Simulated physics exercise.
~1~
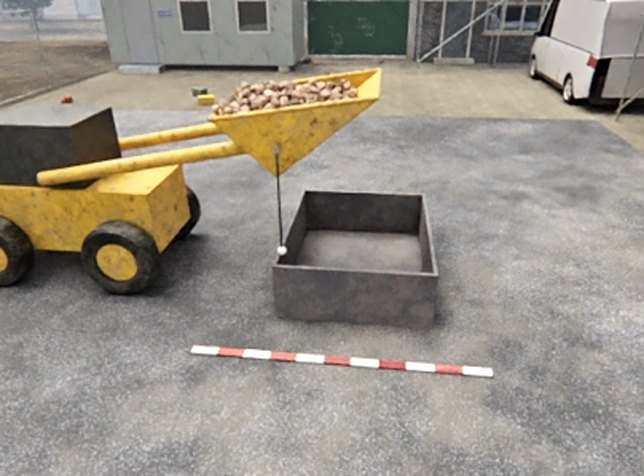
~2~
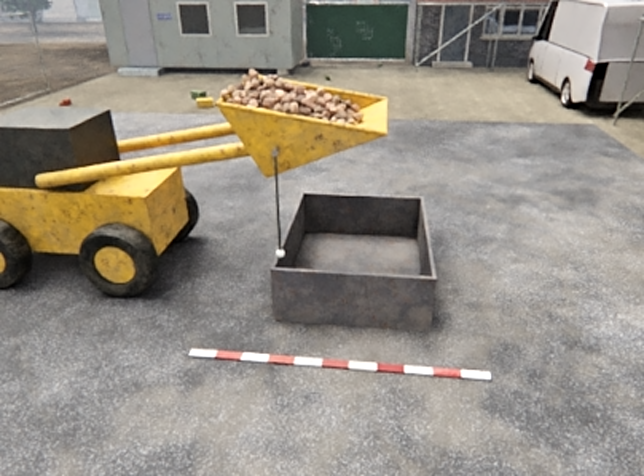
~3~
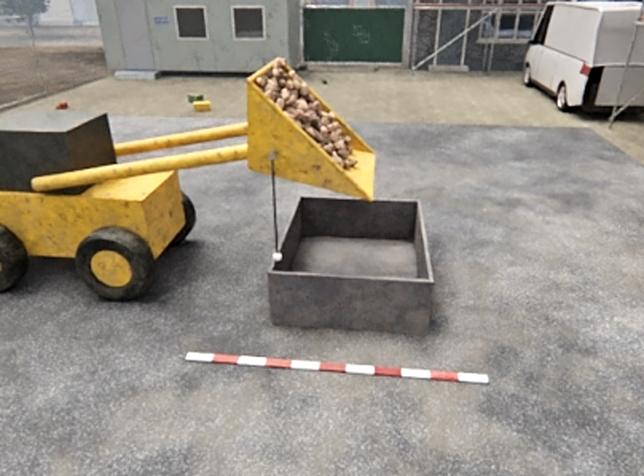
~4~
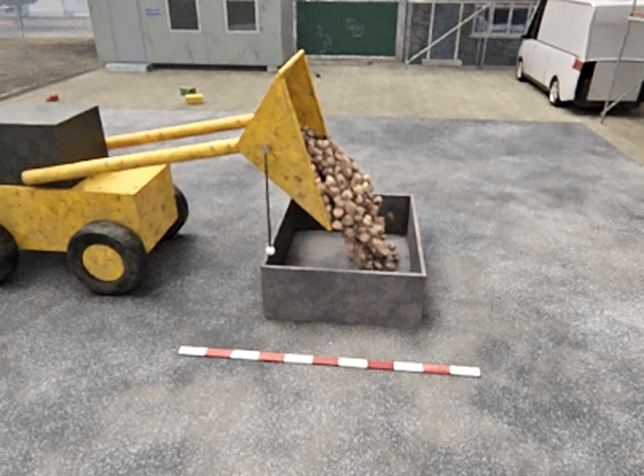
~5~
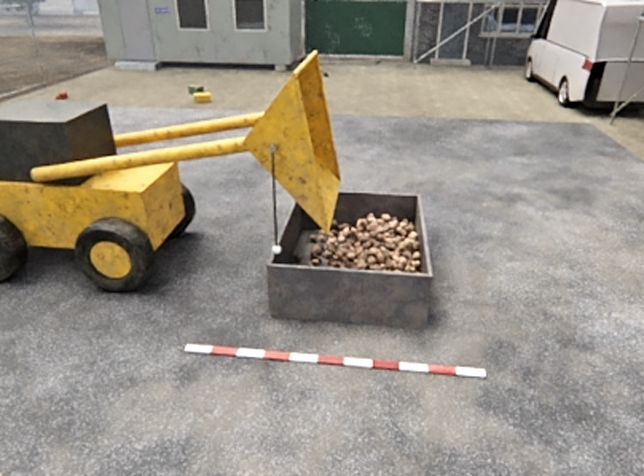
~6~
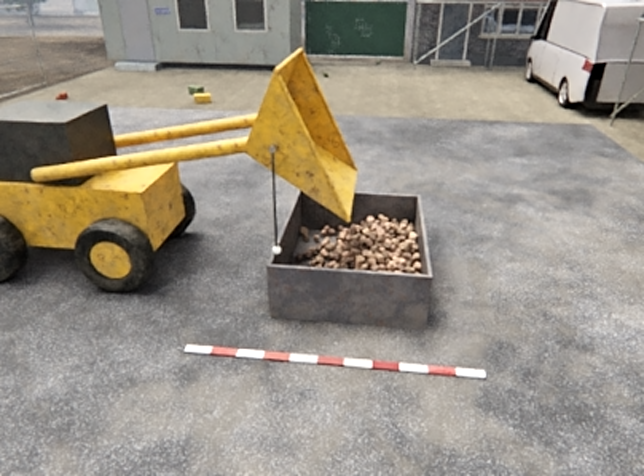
The clip shows a yellow loader holding a bucket heaped with brownish stones above an open grey bin on a paved yard. The bucket tips forward to the right, the stones slide out into the bin, and the emptied bucket begins tilting back, leaving the stones piled inside.
